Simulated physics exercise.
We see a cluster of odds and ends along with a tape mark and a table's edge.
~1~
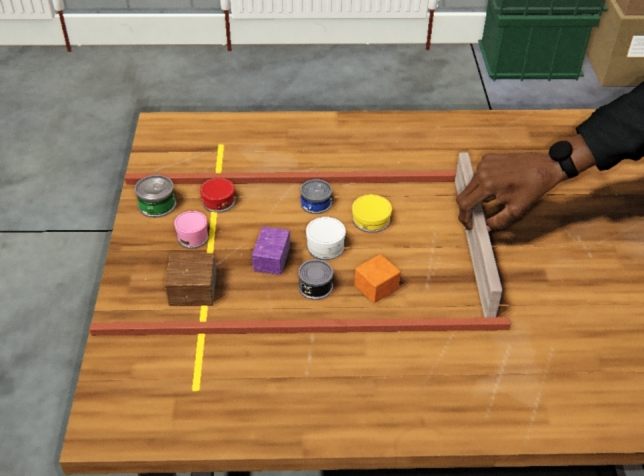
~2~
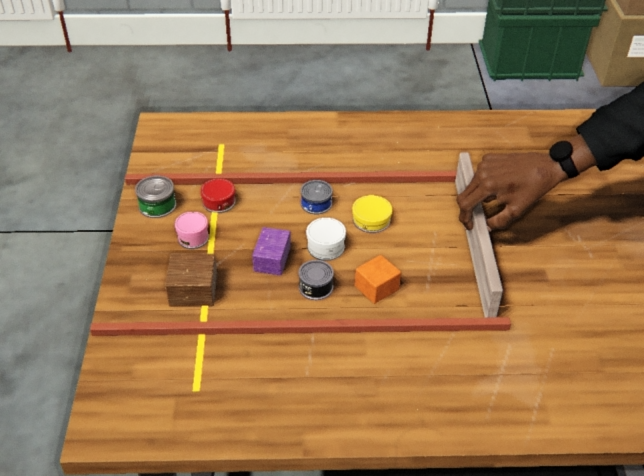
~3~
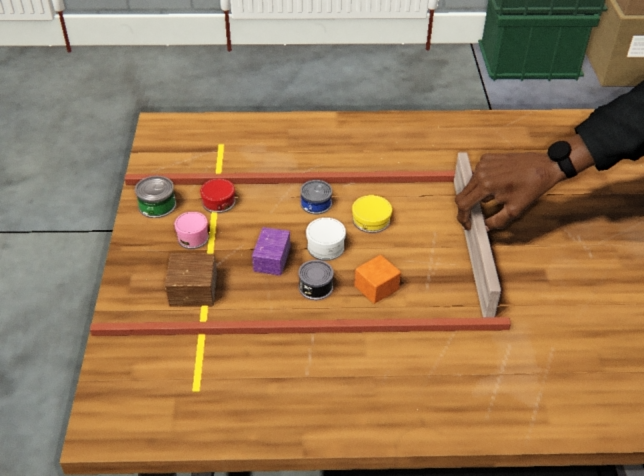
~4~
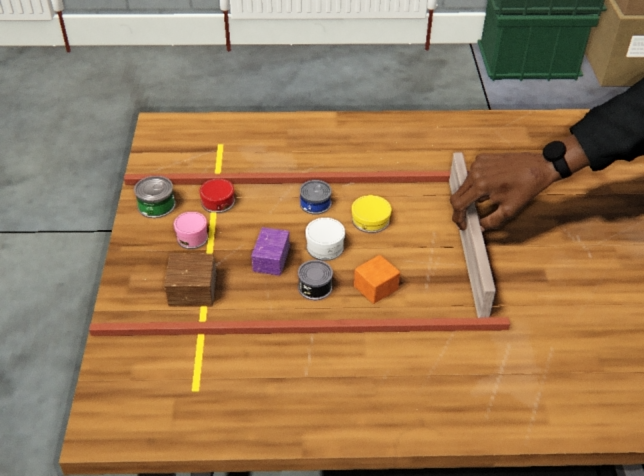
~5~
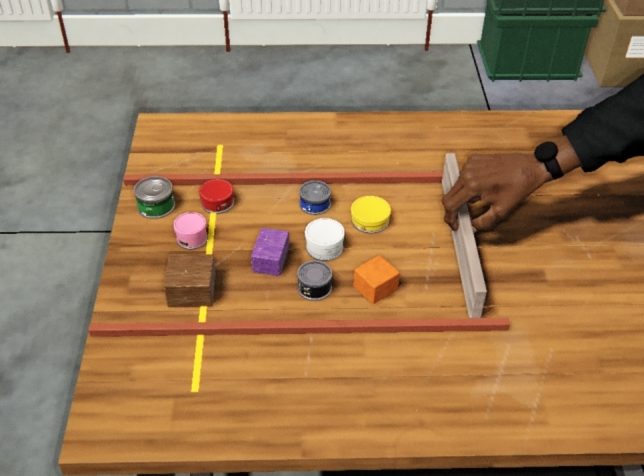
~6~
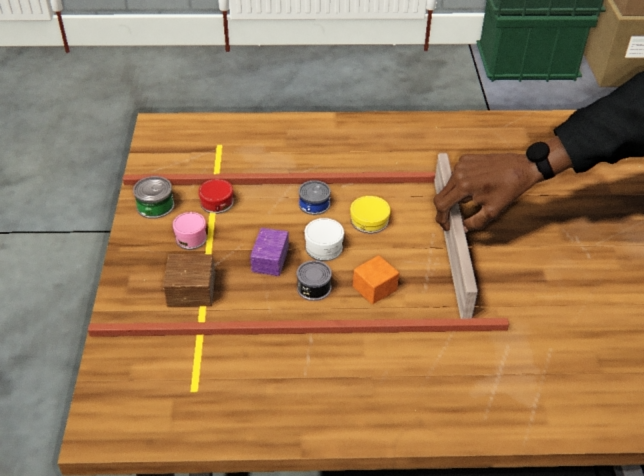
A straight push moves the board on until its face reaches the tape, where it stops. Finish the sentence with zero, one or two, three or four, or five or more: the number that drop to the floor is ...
The number that drop to the floor is zero.
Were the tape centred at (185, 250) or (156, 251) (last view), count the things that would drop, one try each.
It would be 2 and 2.
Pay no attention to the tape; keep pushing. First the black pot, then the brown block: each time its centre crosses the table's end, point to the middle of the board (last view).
The black pot gives roughly (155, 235), the brown block roughly (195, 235).
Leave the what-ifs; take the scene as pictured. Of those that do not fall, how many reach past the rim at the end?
That adds up to 2.
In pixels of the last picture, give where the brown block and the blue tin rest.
You'll find the brown block at roughly (113, 283) and the blue tin at roughly (198, 194).
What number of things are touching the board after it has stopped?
In contact: 4.
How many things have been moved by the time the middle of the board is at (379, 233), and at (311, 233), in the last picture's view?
Counts: 2, 6.
Soon after, none off yet; green pot at rest near (154, 197); pink pot at rest near (190, 231); brown block at rest near (190, 280).
Then, none off yet; green pot at rest near (154, 197); pink pot at rest near (190, 230); brown block moved about its own width near (157, 281).
At rest, the number that fall off is zero.
